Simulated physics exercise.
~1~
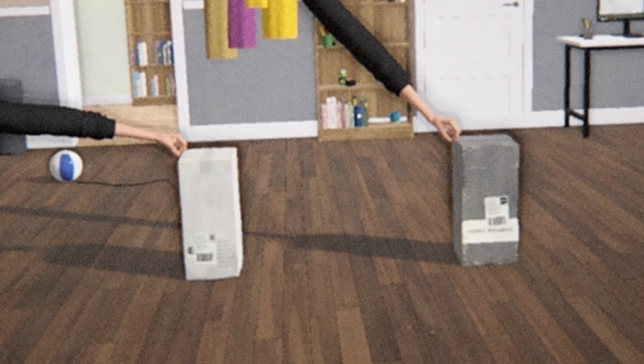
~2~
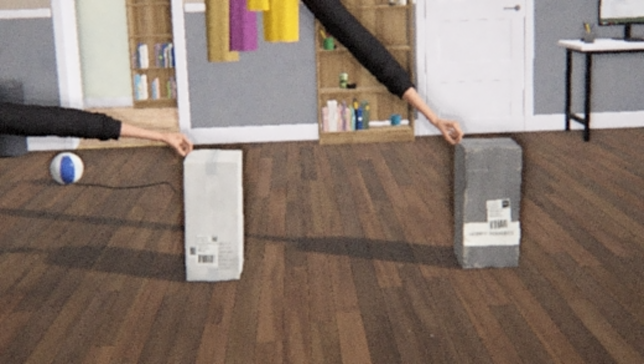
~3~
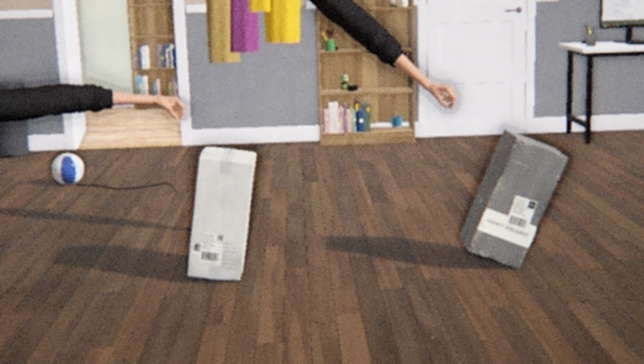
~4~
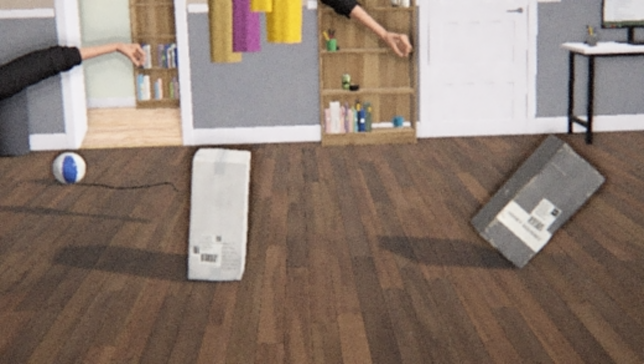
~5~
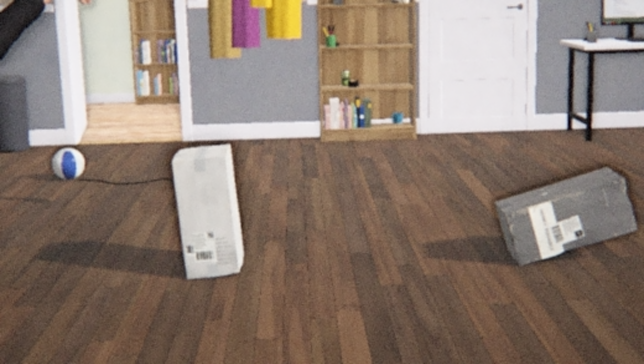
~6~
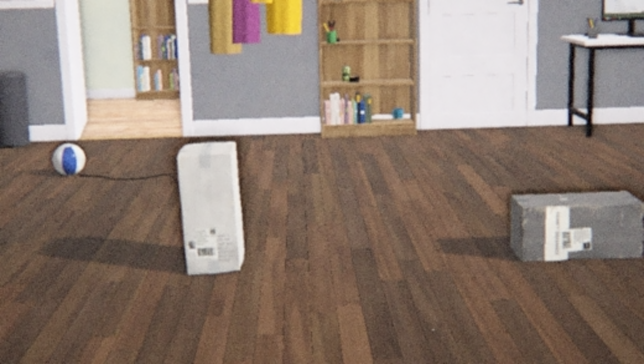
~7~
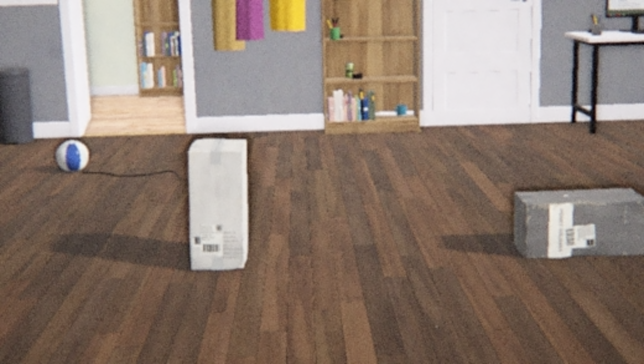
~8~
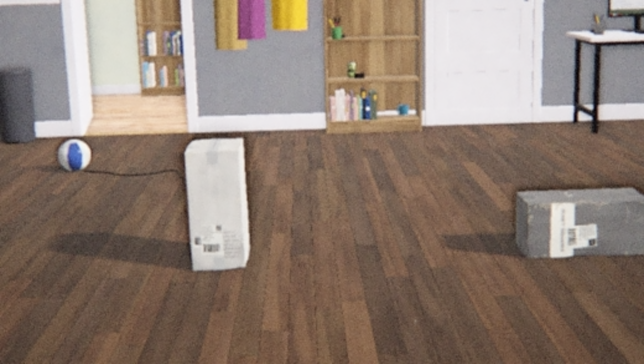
We see two hands push the tops of a tall white parcel and a tall grey parcel on a wooden floor, then draw back. The white parcel rocks slightly and settles upright, while the grey parcel tips over to the right and ends lying on its side.
